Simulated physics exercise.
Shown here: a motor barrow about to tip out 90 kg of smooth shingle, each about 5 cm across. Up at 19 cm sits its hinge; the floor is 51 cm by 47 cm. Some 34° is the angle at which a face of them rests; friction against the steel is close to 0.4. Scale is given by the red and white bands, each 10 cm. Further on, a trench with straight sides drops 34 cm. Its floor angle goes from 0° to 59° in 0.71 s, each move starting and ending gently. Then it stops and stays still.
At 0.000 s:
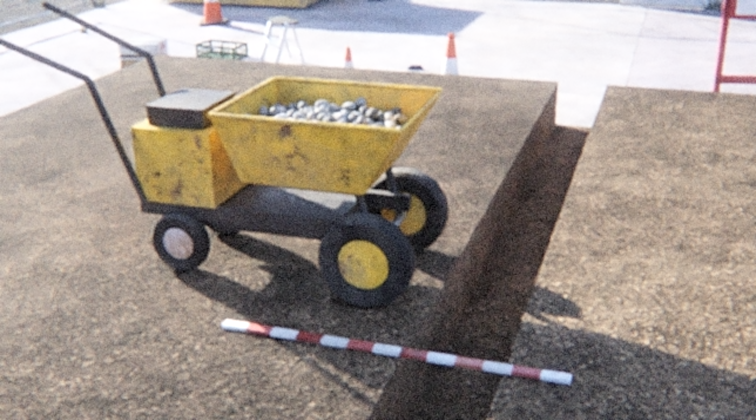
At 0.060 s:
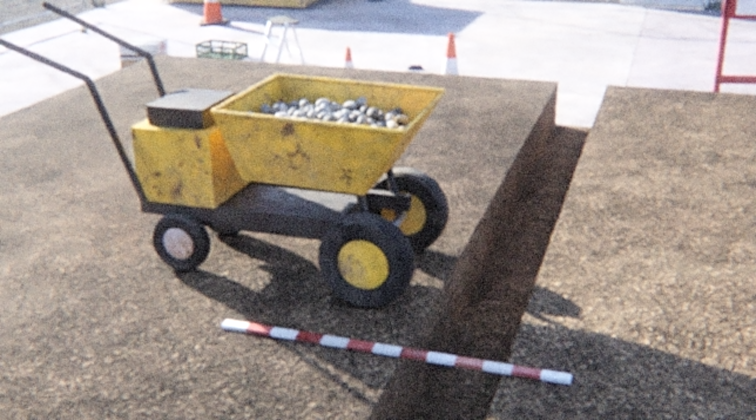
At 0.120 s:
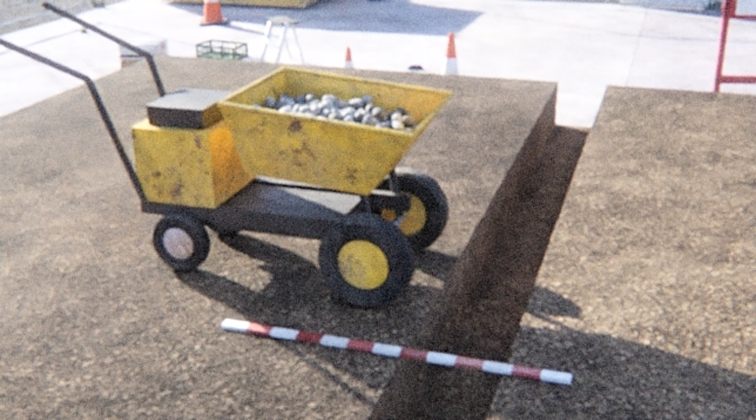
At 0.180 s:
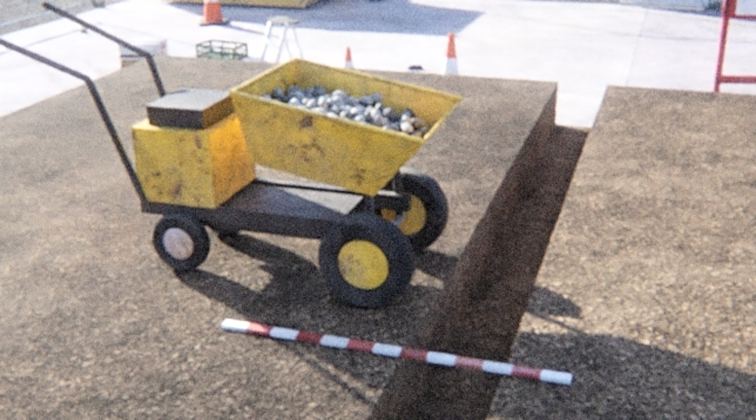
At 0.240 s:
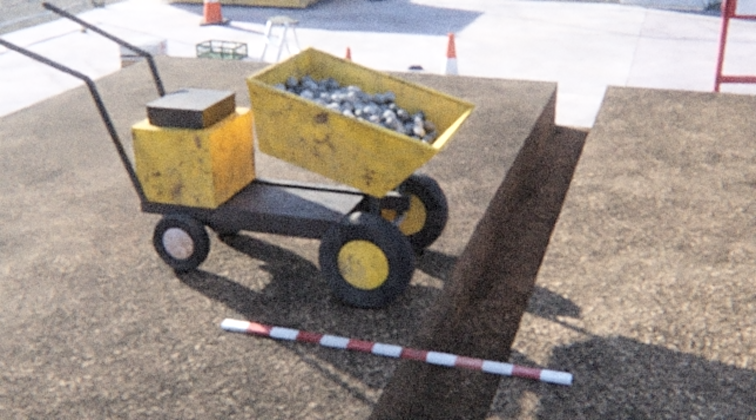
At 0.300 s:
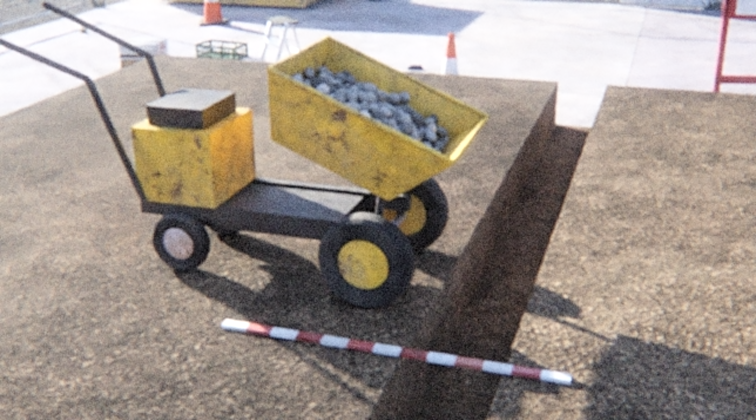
A yellow motor barrow with black handles at the left and a skip of smooth grey stones stands on brown, gritty ground beside a straight-sided trench, seen from slightly above. A red-and-white banded pole lies in front, with orange cones on pale paving behind. The skip's rear rises gently, then faster, tilting it rightward with its stones, while the barrow and camera stay still.
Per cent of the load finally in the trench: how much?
Approx. 10 %.
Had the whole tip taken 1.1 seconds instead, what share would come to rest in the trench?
It would be near 15 per cent.
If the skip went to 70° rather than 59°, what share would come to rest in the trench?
About 20%.
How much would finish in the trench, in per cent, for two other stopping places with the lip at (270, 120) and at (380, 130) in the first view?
First place: Near 45%; second place: Near 20%.
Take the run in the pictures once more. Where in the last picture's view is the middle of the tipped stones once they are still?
Somewhere near pixel (591, 300).
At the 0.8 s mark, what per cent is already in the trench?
Around 0 per cent of it.
After 0.5 s the floor is at 50°; 100 % in the skip; the foremost stones are at (477, 195).
After 0.8 s the floor is at 59°; 90 % in the skip, 2 % in the trench, 9 % past the trench; the foremost stones are at (578, 265).
After 1.2 s the floor is at 59°; 54 % in the skip, 2 % in the trench, 44 % past the trench; the foremost stones are at (719, 319).
After 3.1 s the floor is at 59°; 37 % in the skip, 10 % in the trench, 53 % past the trench; the foremost stones are past the picture's edge.
